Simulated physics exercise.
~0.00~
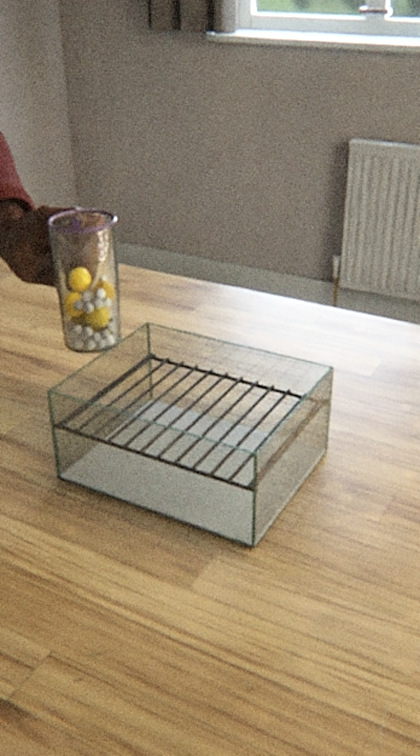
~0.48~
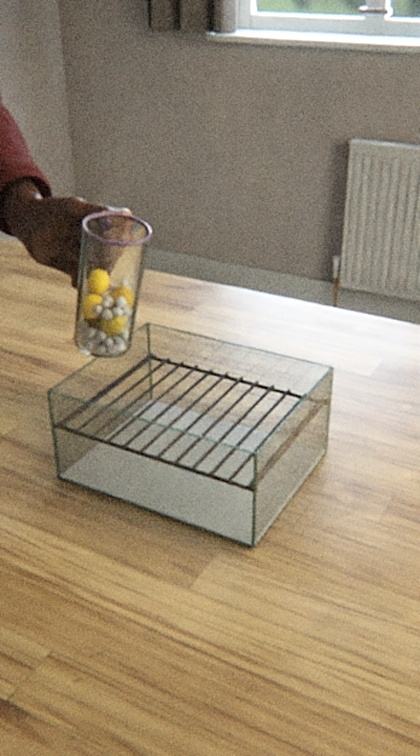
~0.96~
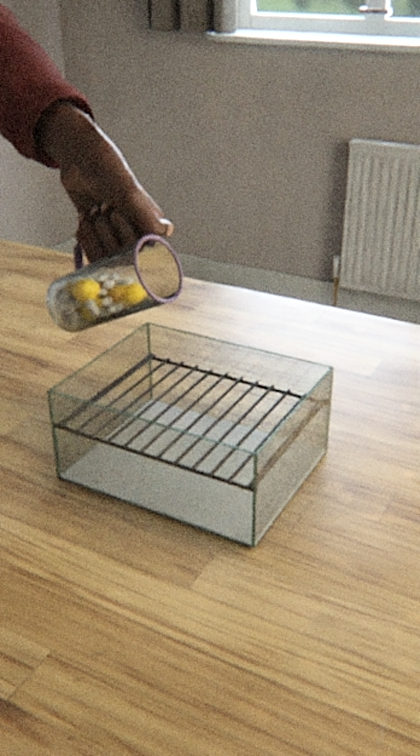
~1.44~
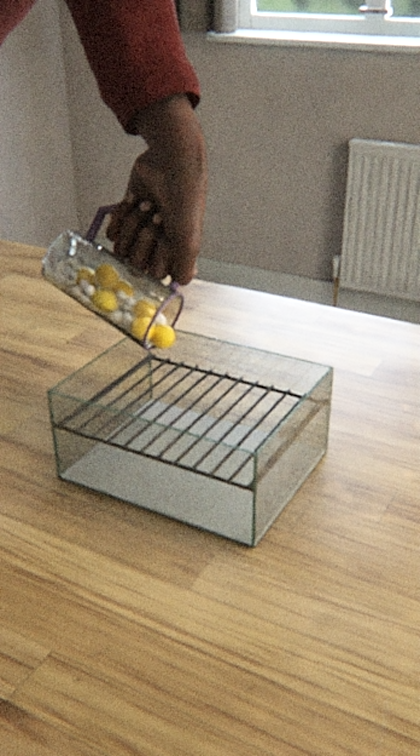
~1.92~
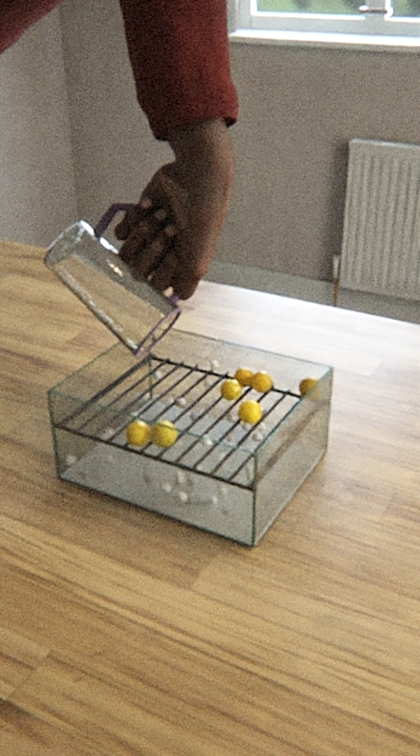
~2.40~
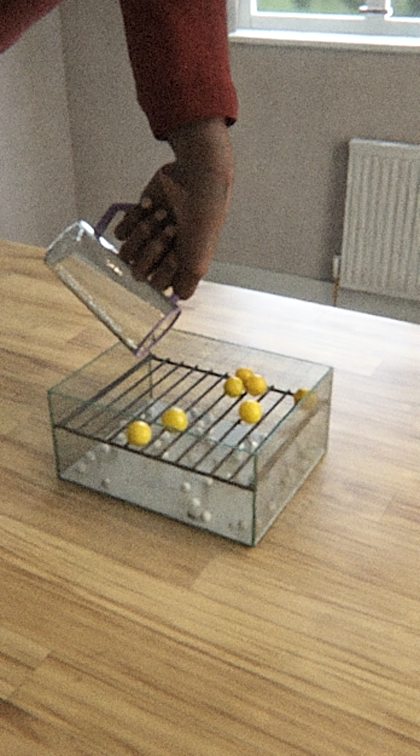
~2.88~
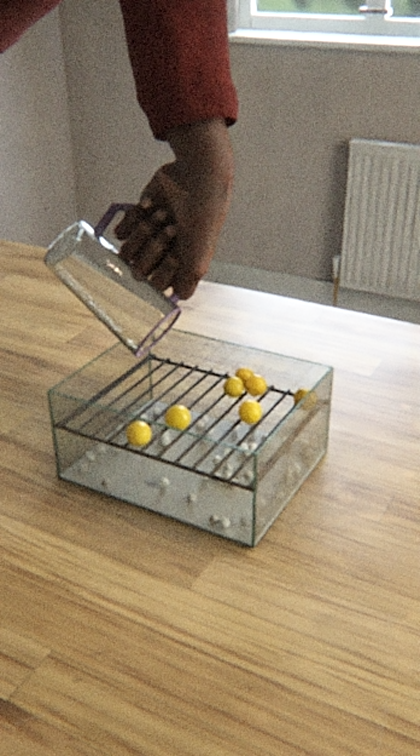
A hand in a red sleeve holds a clear cup with a purple rim, filled with yellow balls and small white beads, at the left above a wooden table in a room with a radiator and window, seen from slightly above. In front stands a glass box with a dark wire rack across it. The hand carries the cup right, tips it on its side and then turns it mouth down over the rack. The balls and beads tumble out. The white beads drop through to the bottom, while the yellow balls stay scattered on the wires beneath the emptied cup.
